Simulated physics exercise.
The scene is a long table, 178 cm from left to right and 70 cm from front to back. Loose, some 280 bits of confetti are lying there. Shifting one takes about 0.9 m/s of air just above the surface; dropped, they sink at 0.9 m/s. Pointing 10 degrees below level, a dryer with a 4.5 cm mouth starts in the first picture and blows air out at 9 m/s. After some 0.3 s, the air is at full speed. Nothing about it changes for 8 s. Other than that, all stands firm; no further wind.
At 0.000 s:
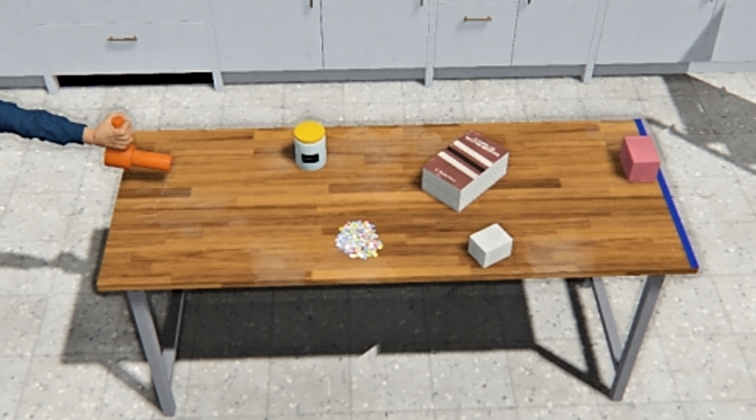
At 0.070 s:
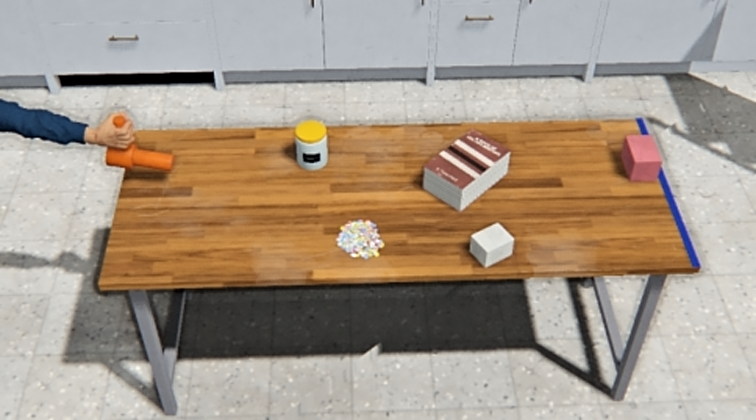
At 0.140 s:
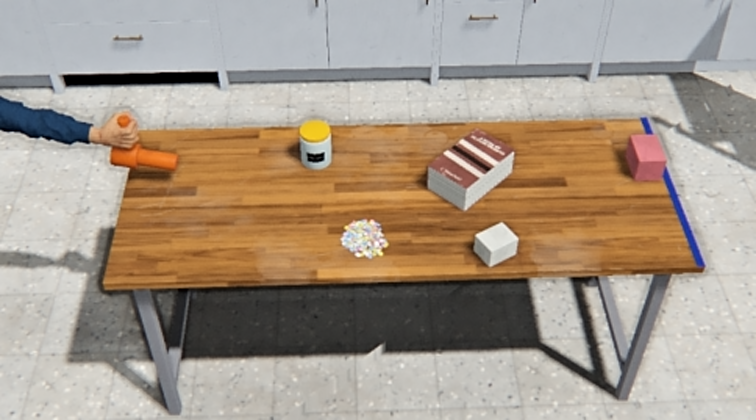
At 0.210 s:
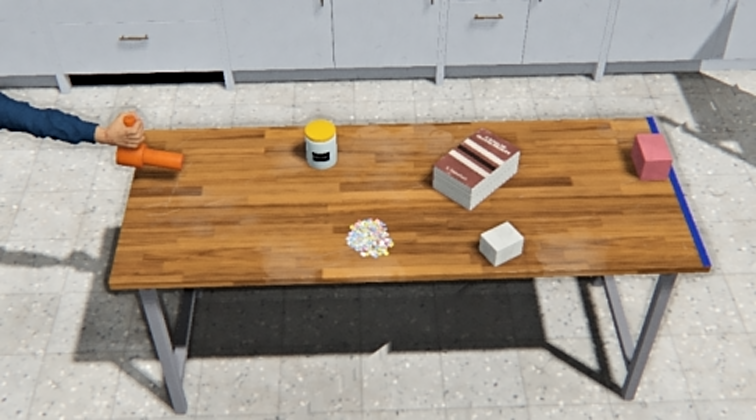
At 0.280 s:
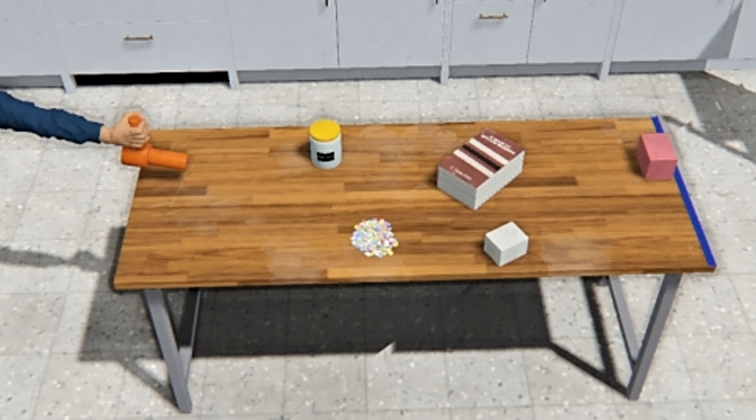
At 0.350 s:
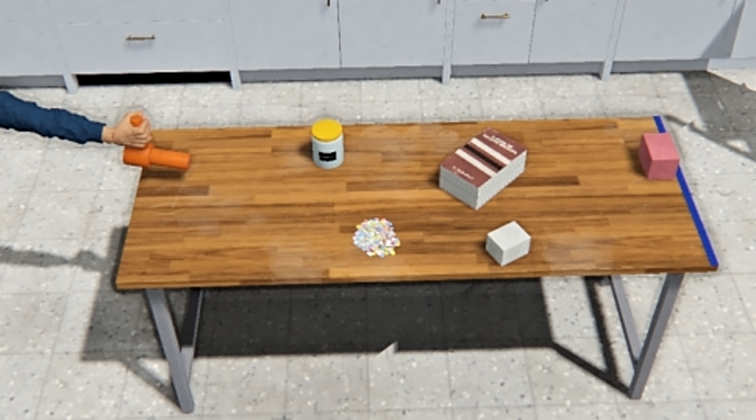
A hand holds an orange dryer at the table's left end while the confetti stays still.
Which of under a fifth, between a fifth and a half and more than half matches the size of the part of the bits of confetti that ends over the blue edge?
The match is less than a fifth.
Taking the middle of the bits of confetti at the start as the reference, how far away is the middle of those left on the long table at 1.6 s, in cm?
Roughly 20 centimetres.
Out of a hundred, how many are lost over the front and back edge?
About 90 per cent front and 0 per cent back.
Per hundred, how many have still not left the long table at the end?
My guess is near 2 per cent.
After 1.6 s the count stands so, 2 % are over the blue edge; the middle of those still in play is near (423, 268).
After 2.6 s the count stands so, 3 % are over the blue edge.
After 4.4 s the count stands so, 4 % are over the blue edge.
After 8.0 s, at the end, 4 % are over the blue edge.
